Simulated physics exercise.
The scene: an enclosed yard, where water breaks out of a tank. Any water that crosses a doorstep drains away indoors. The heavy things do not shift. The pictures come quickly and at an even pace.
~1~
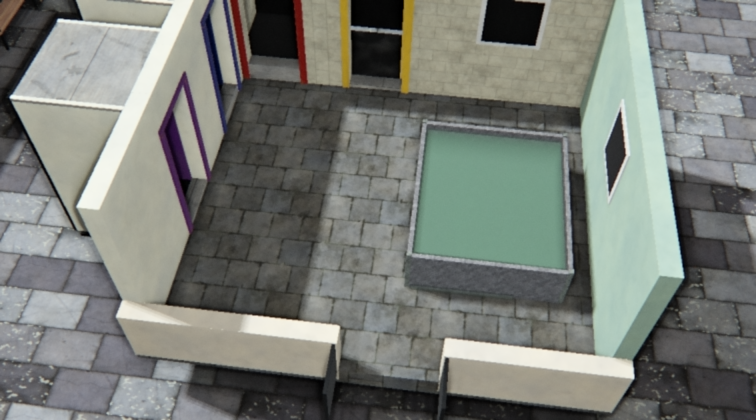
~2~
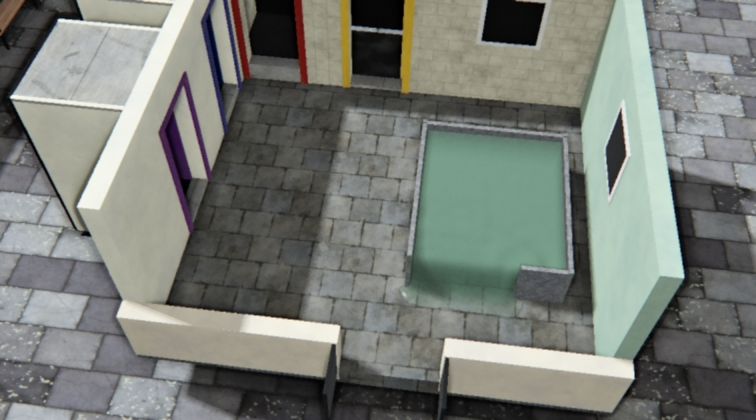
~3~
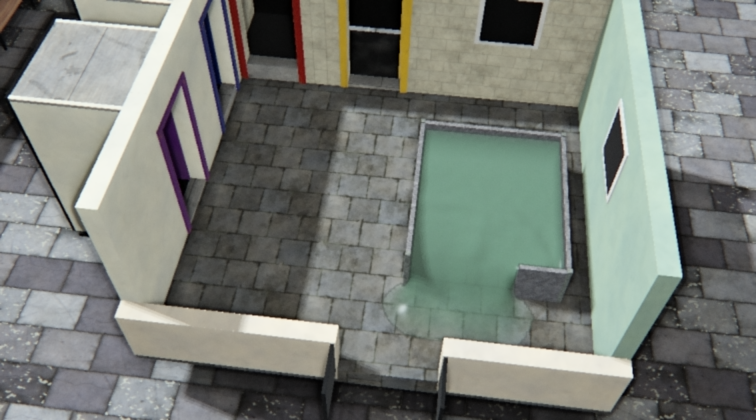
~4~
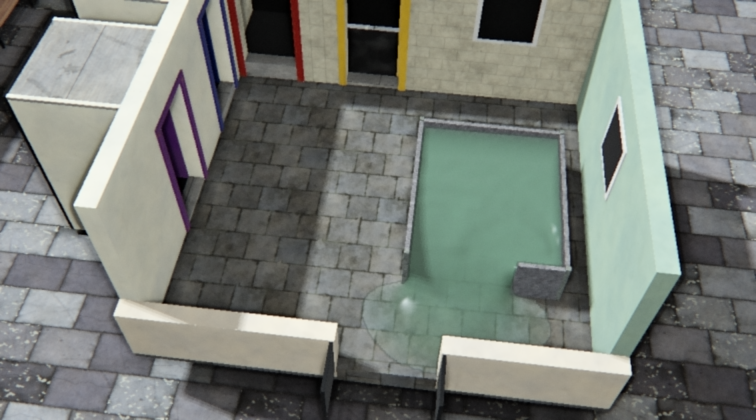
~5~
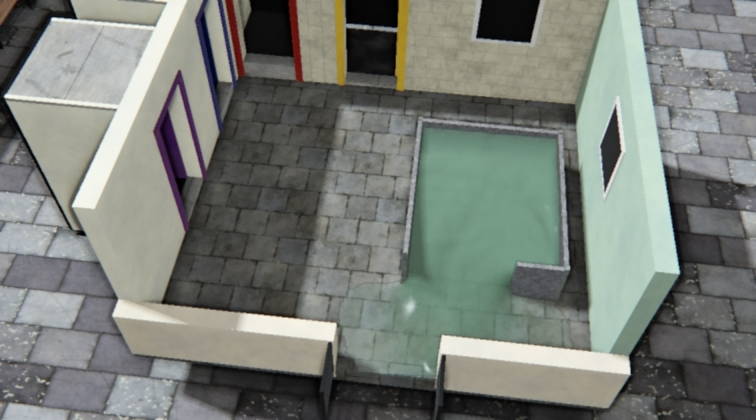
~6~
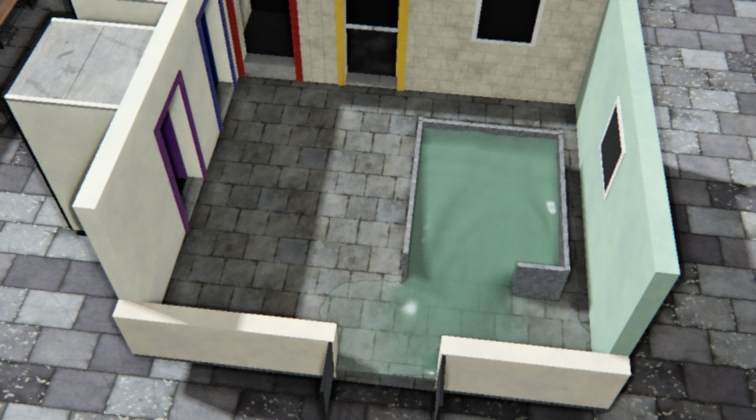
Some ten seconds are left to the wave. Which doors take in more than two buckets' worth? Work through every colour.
One by one: The yellow door is going to stay inside the allowance; the purple door is going to stay inside the allowance; the blue door is going to stay inside the allowance; the red door is going to stay inside the allowance.
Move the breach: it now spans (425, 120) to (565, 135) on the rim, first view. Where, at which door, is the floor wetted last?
My answer is the purple-painted one.
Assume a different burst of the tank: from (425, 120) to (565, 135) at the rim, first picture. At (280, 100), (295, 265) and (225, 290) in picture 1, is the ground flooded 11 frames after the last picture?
In the order you gave them, I get drenched, still bare, still bare.
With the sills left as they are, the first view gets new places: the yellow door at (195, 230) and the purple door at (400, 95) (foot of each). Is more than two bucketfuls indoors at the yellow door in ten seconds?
Checking it, I find the yellow door escapes flooding.
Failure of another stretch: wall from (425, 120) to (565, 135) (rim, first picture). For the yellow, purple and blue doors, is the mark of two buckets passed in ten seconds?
Door by door, the yellow door crosses the line, then the purple door crosses the line, then the blue door crosses the line.
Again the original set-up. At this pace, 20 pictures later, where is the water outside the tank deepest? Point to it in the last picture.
Roughly (574, 111).
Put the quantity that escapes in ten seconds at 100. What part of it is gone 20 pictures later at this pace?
About 60 %.
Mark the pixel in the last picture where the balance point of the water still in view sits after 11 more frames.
I'd put my finger on (480, 263).
A moment on, water covers 20 % of the floor; the yellow door not reached, the purple door not reached, the blue door not reached, the red door not reached.
Next, water covers 30 % of the floor; the yellow door not reached, the purple door not reached, the blue door not reached, the red door not reached.
Then, water covers 40 % of the floor; the yellow door not reached, the purple door wet at the sill, nothing in, the blue door not reached, the red door not reached.
Later, water covers 80 % of the floor; the yellow door wet at the sill, nothing in, the purple door wet at the sill, nothing in, the blue door wet at the sill, nothing in, the red door wet at the sill, nothing in.
In the end, water covers 95 % of the floor; the yellow door wet at the sill, nothing in, the purple door under two buckets in, the blue door wet at the sill, nothing in, the red door wet at the sill, nothing in.
